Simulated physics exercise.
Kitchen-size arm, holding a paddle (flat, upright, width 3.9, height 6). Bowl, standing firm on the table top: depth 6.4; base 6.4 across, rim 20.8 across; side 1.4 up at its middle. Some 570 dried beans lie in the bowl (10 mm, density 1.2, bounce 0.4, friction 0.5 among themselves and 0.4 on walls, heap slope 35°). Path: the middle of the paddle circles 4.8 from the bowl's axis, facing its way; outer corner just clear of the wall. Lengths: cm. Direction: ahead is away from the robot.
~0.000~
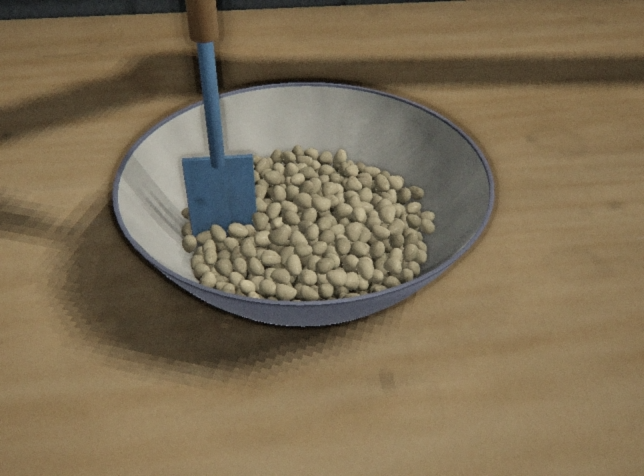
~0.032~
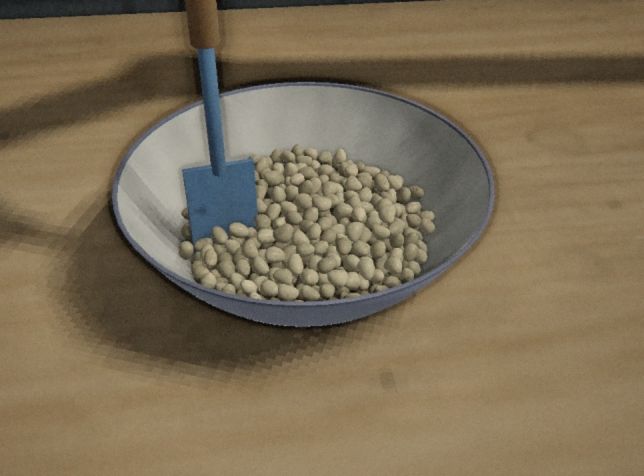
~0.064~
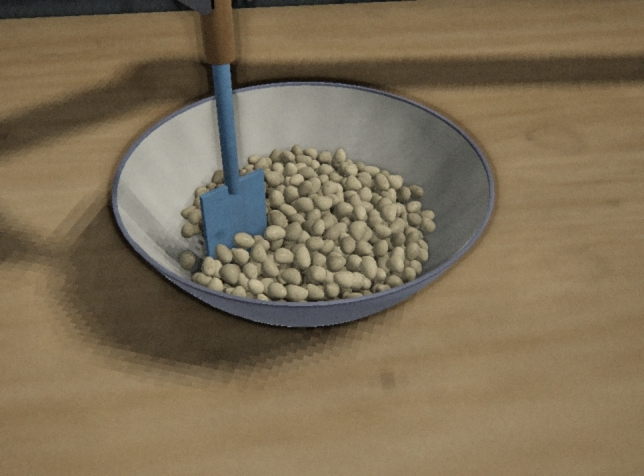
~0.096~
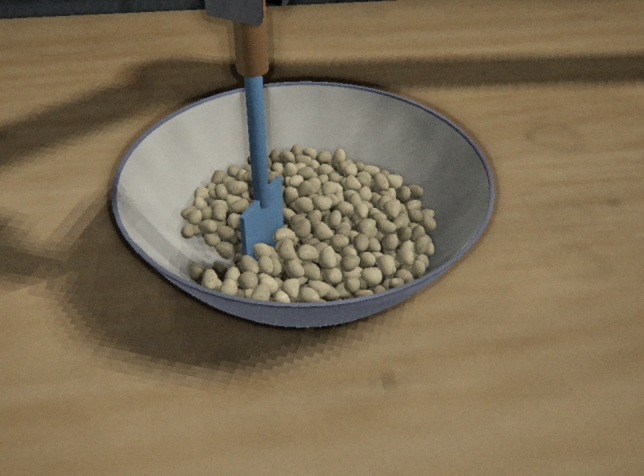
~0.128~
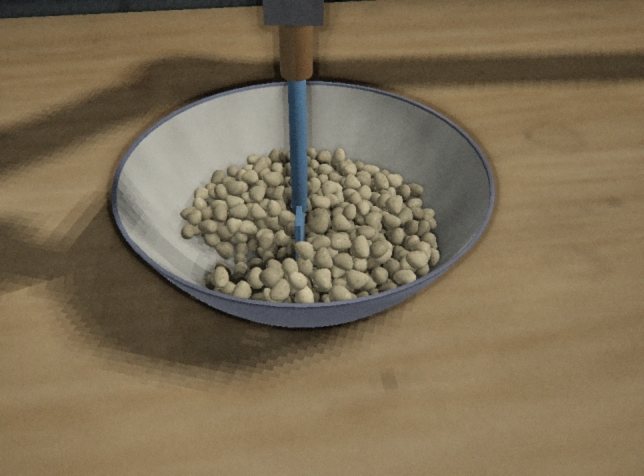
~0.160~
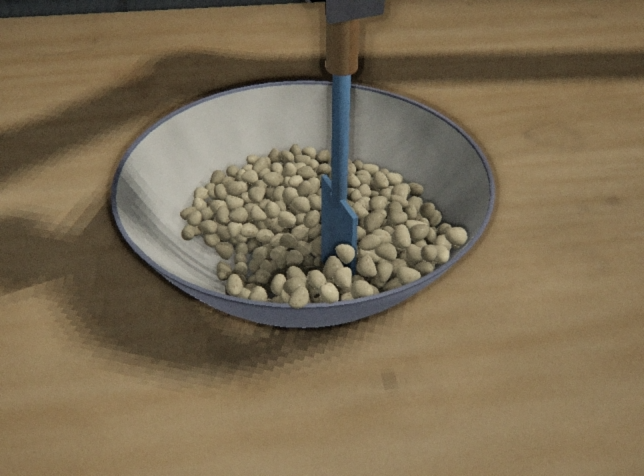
A blue paddle with a wooden handle dipped into a bowl of pale beans at the left, then swept along the near side to the right, turning and pushing beans ahead of it.
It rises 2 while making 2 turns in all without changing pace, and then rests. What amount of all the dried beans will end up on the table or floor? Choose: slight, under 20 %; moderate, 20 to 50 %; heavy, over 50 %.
It is slight.
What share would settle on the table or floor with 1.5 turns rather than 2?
Roughly 10 per cent.
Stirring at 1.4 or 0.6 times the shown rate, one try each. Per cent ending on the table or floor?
It would be some 25 and 0 percent respectively.
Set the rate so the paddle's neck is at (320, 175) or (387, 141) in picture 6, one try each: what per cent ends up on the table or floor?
Near 10 in a hundred for the first and near 25 in a hundred for the second.
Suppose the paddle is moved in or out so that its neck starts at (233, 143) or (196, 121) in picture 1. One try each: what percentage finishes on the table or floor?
5 and 10 per cent.
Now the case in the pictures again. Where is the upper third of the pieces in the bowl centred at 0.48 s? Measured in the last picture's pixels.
Roughly pixel (200, 191).
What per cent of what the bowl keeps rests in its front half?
Some 55 per cent.
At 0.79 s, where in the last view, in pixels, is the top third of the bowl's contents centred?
The centre is roughly (294, 218).
After 0.48 s, 345° round, highest piece 10 above the table; 508 in the bowl, 42 on the table or floor, 16 in flight or on the tool.
After 0.79 s, 225° round, highest piece 7 above the table; 496 in the bowl, 69 on the table or floor, 1 in flight or on the tool.
After 1.15 s, 0° round, highest piece 7 above the table; 494 in the bowl, 71 on the table or floor, 1 in flight or on the tool.
After 1.85 s, 0° round, highest piece 7 above the table; 494 in the bowl, 72 on the table or floor.
In the end, 494 in the bowl, 72 on the table or floor. That is 13 % on the table or floor.
